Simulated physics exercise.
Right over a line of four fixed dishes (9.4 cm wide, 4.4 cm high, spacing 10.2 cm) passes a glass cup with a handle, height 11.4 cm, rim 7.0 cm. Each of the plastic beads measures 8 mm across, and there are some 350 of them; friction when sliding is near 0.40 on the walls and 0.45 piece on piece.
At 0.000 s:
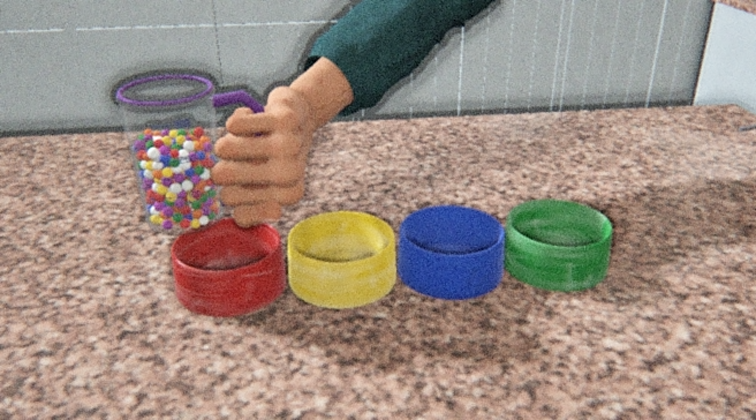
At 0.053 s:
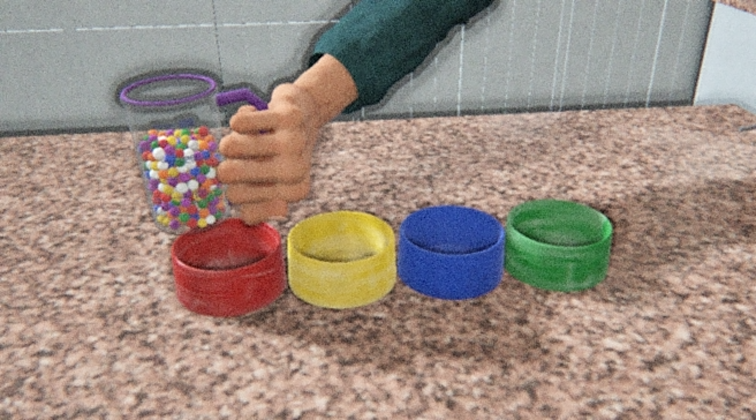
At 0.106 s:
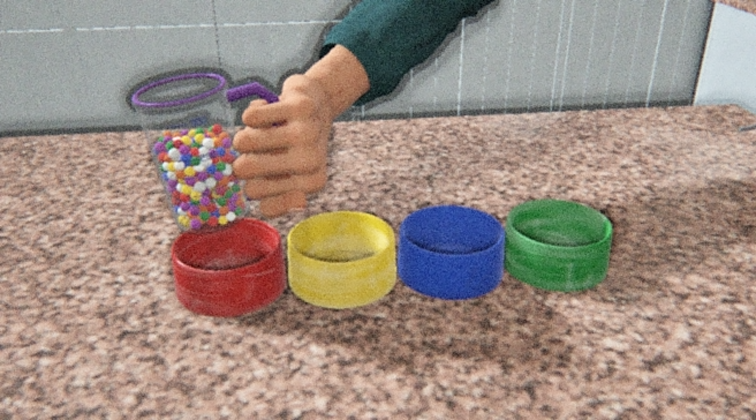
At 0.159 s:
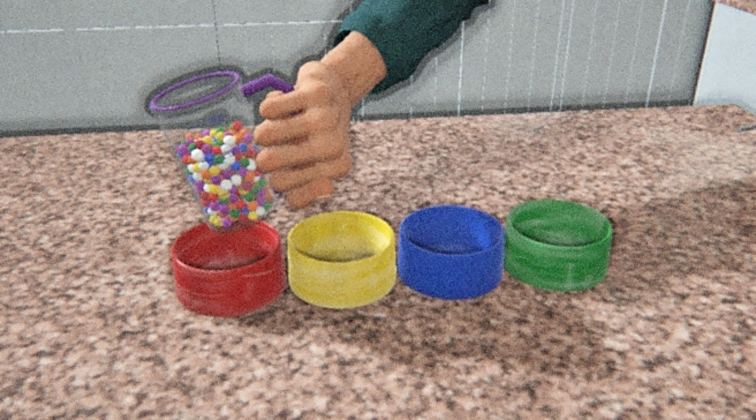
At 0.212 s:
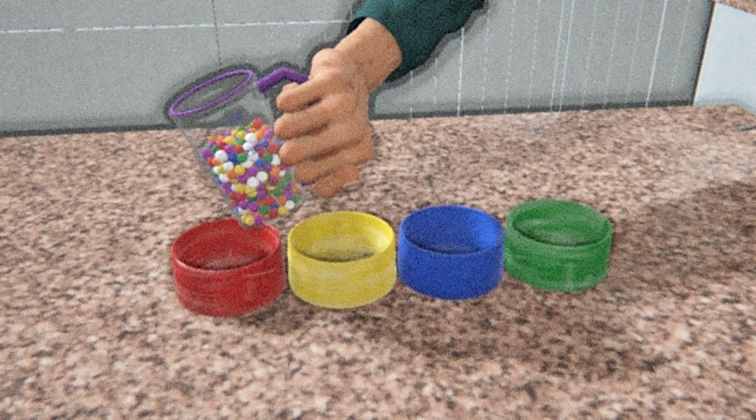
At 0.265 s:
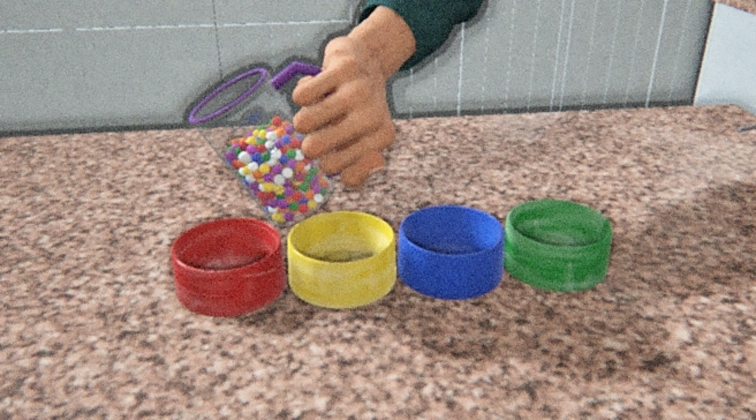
Hand in a dark green sleeve moving a clear cup of colourful beads rightward and tilting it left behind four coloured dishes.
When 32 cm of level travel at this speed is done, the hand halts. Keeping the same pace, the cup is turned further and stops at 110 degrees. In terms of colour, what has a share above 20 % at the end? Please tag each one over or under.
Red dish - under; blue dish - over; green dish - under; yellow dish - under; counter - under.
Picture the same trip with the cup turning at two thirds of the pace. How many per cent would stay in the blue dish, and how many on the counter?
In that case I'd put blue at 100 and the counter at 0.
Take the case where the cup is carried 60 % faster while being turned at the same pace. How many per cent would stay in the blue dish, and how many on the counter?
Shares - blue 100, counter 0.
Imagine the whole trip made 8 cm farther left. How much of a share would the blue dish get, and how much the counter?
I'd expect blue at 0 and the counter at 10.
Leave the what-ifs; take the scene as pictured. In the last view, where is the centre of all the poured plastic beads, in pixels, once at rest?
After settling, the middle sits near (451, 248).
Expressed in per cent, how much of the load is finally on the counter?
Close to 0 %, more or less.
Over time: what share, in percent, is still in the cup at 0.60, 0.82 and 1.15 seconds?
About 100, 100, 65 per cent.
Then, at 0.60 s, tilt 74 degrees; cup holds 100 %.
After 0.82 s, tilt 104 degrees; cup holds 100 %.
After 1.15 s, tilt 110 degrees; cup holds 65 %, blue 35 %.
By 2.3 s all is still; red 0 %, blue 100 %, green 0 %, yellow 0 %, counter 0 %.
